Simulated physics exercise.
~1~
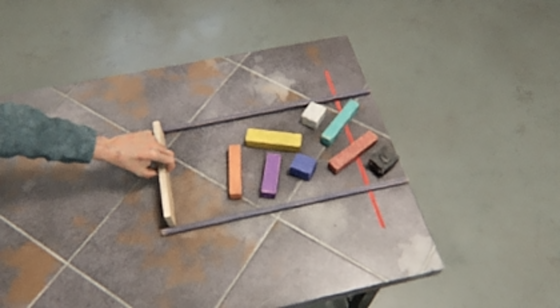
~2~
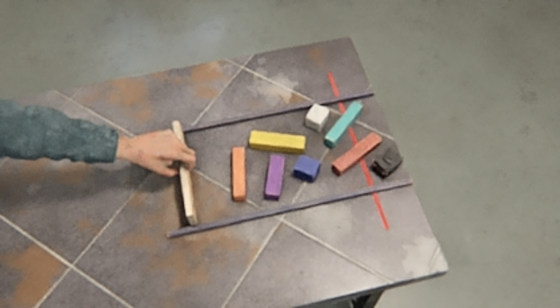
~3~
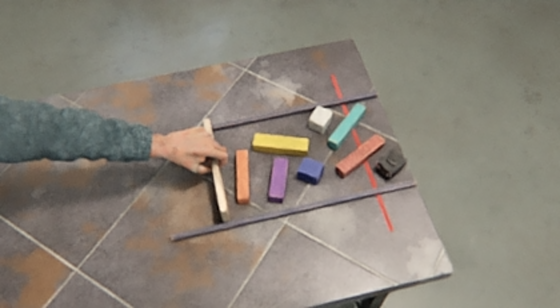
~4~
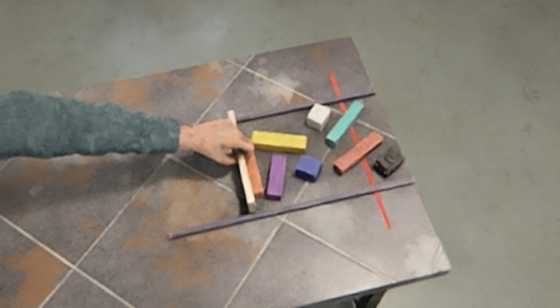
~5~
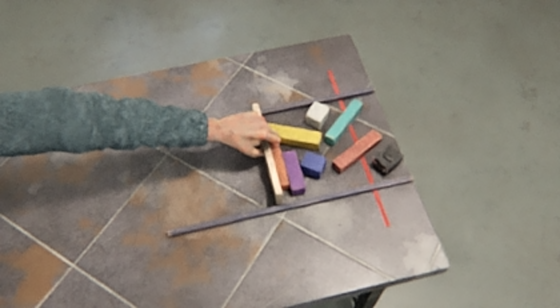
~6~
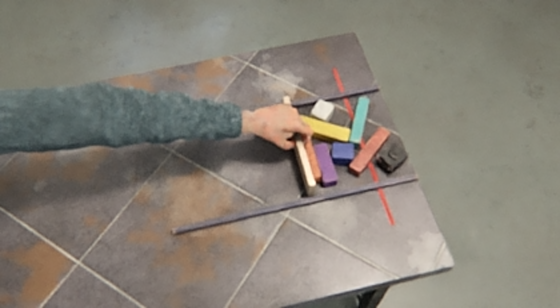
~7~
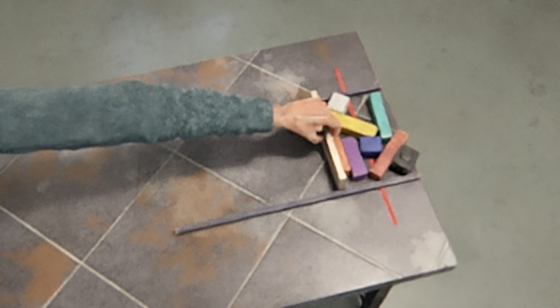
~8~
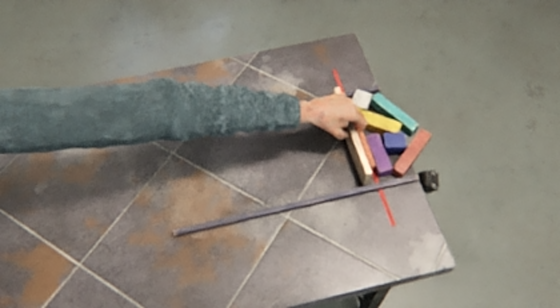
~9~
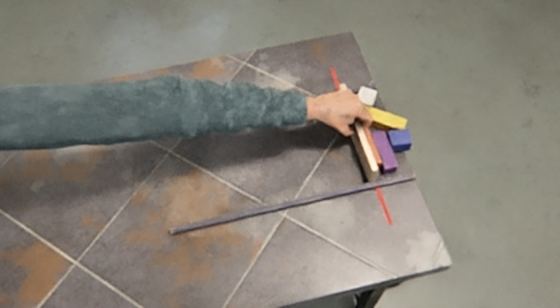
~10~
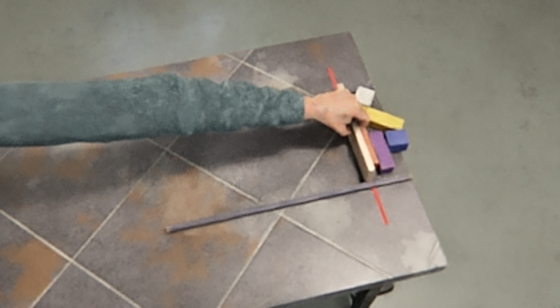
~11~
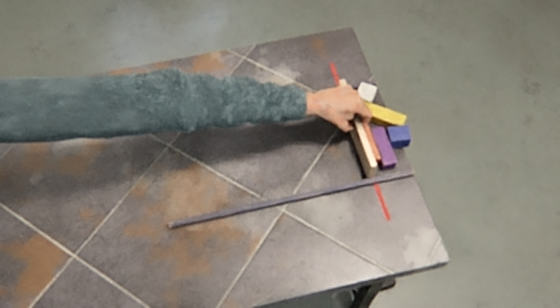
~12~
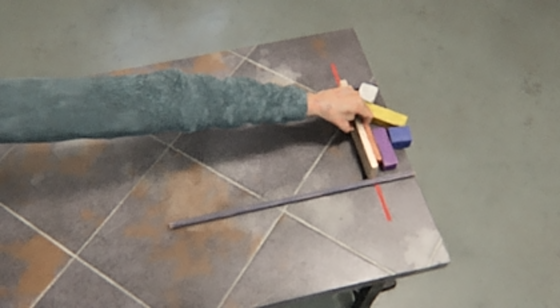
On a tiled table, a hand slides a board right, pushing three pieces off the edge.
